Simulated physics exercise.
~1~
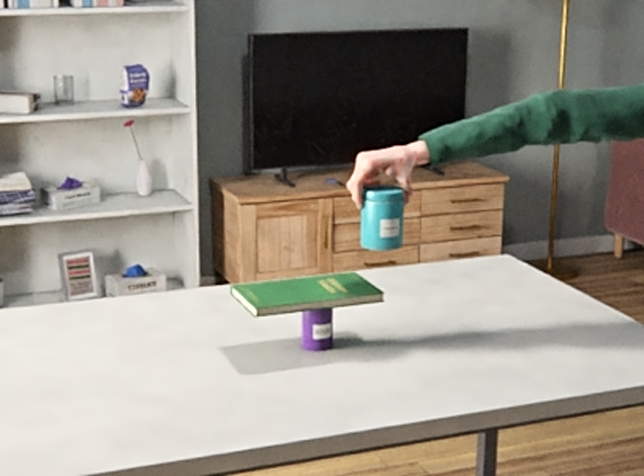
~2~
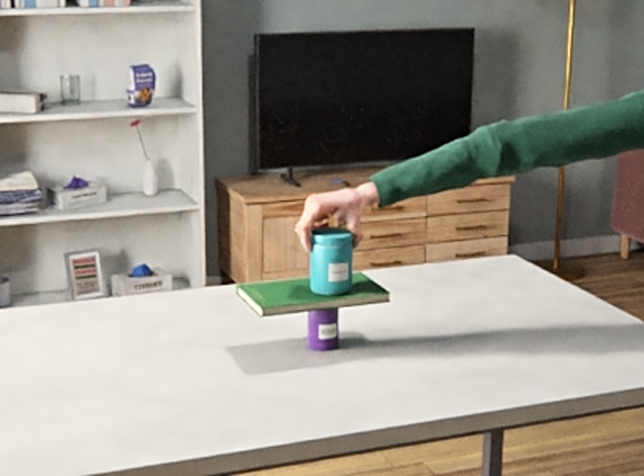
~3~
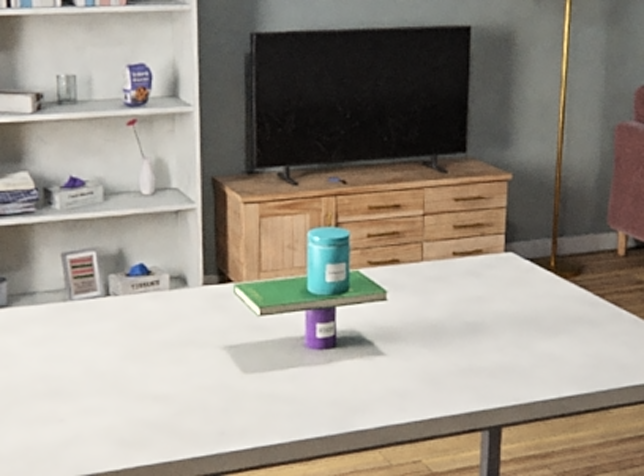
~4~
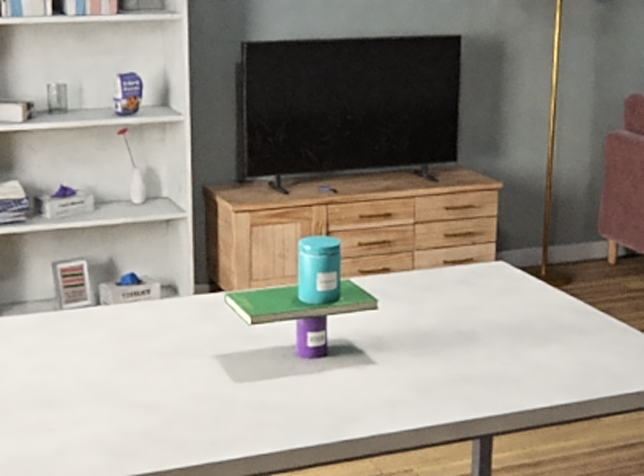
In a living room, a hand in a green sleeve lowers a turquoise jar onto a green book balanced on a purple jar on a pale table. The hand lets go and withdraws, and the stack stays balanced, with the turquoise jar upright on top.
